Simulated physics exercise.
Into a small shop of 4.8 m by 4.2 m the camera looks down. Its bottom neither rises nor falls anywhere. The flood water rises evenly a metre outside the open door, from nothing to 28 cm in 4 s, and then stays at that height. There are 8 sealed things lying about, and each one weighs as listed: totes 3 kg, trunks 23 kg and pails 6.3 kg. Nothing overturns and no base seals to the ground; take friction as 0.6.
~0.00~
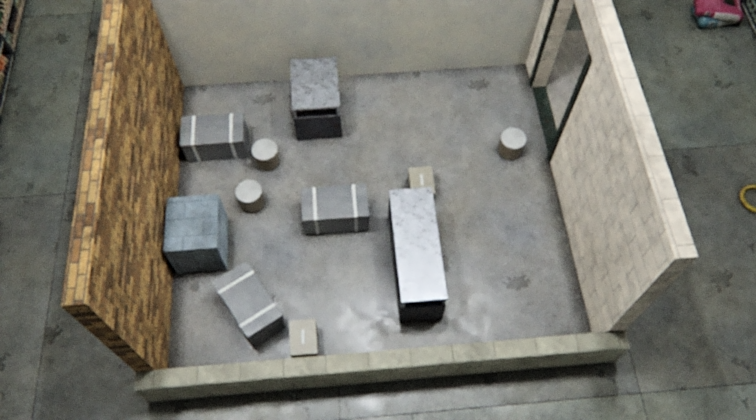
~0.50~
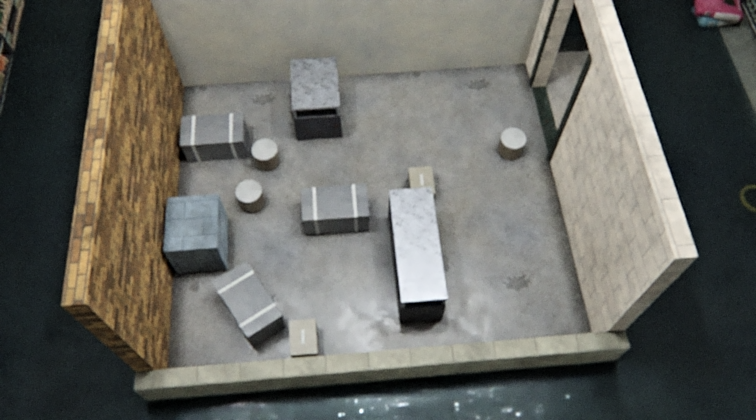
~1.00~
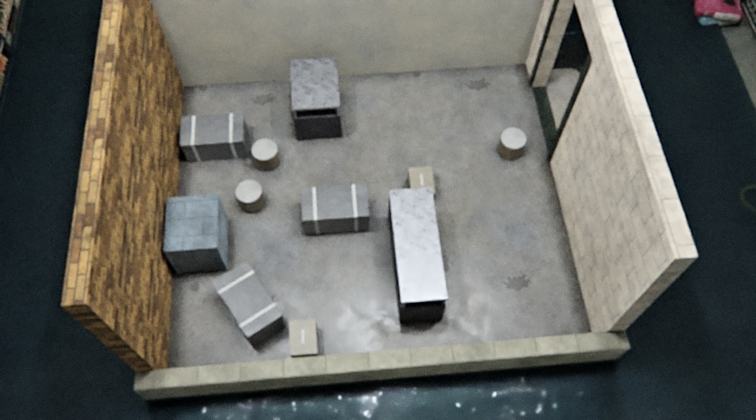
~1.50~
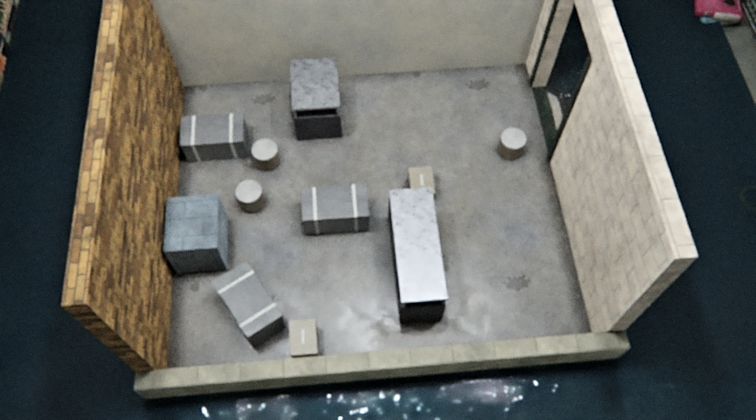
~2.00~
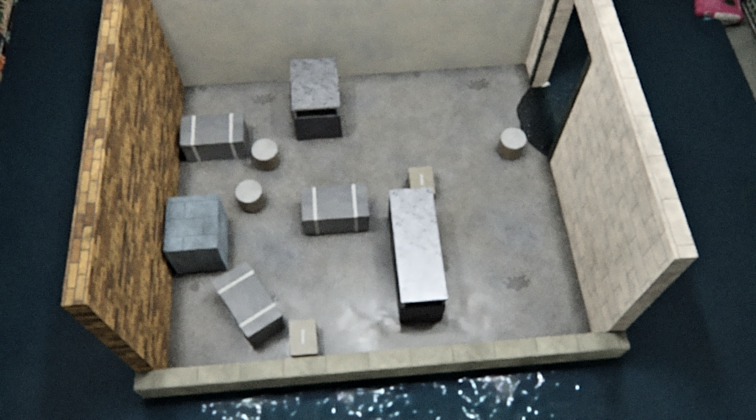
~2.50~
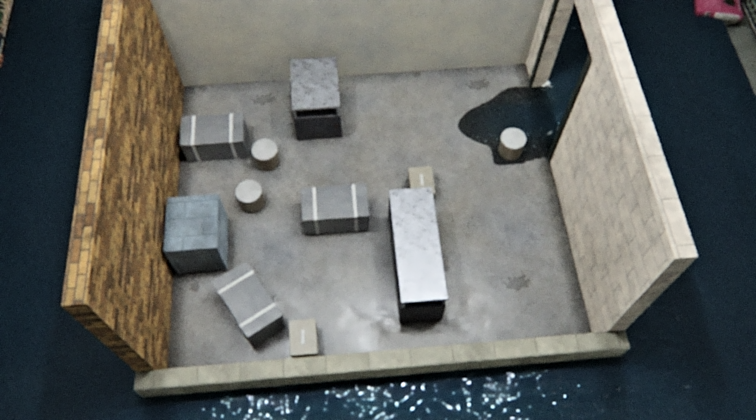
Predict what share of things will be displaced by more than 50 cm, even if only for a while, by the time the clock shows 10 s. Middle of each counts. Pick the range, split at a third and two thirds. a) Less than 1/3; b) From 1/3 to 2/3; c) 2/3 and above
Answer: C.
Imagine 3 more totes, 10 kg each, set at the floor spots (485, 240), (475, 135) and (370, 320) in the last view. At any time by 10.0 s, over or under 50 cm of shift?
Order as asked - falls below the limit, exceeds the limit, falls below the limit.
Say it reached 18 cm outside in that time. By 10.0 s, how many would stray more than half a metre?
I count 1 of them in that case.
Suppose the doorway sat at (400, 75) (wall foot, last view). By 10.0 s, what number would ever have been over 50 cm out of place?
You'd get 5 in that case.
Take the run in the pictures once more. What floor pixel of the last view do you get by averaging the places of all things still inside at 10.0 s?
They're centred close to (320, 251).
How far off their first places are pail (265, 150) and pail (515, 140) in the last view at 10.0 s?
Respectively 60 and 200 cm.
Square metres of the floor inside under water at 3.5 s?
Flooded: Near 4.5 m2.
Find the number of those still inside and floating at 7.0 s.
I get 1.
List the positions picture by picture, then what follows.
The first frame shows a tote at (422, 180), on the bottom; a trunk at (335, 202) rests on the ground; 0.0 m2 under water; 0 of 8 have shifted.
The second frame shows a tote at (422, 180) rests on the ground; a trunk at (335, 202) rests on the ground; water covers 0.0 m2; 0 of 8 have shifted.
The third frame shows a tote at (422, 180), on the bottom; a trunk at (335, 202), on the bottom; 0.0 m2 under water; 0 of 8 have shifted.
The fourth frame shows a tote at (422, 180) rests on the ground; a trunk at (335, 202) rests on the ground; water covers 0.0 m2; 0 of 8 have shifted.
The fifth frame shows a tote at (422, 180) rests on the ground; a trunk at (335, 202), on the bottom; 0.2 m2 under water; 0 of 8 have shifted.
The sixth frame shows a tote at (422, 180), on the bottom; a trunk at (335, 202) rests on the ground; 0.8 m2 under water; 0 of 8 have shifted.
After 3.5 s 0 of 8 are over 50 cm from their spots; 0 afloat.
After 4.5 s 1 of 8 are over 50 cm from their spots; 0 afloat.
After 7.0 s 4 of 8 are over 50 cm from their spots; 1 afloat.
After 10.0 s 7 of 8 are over 50 cm from their spots, and 7 have been at some point; 7 afloat.
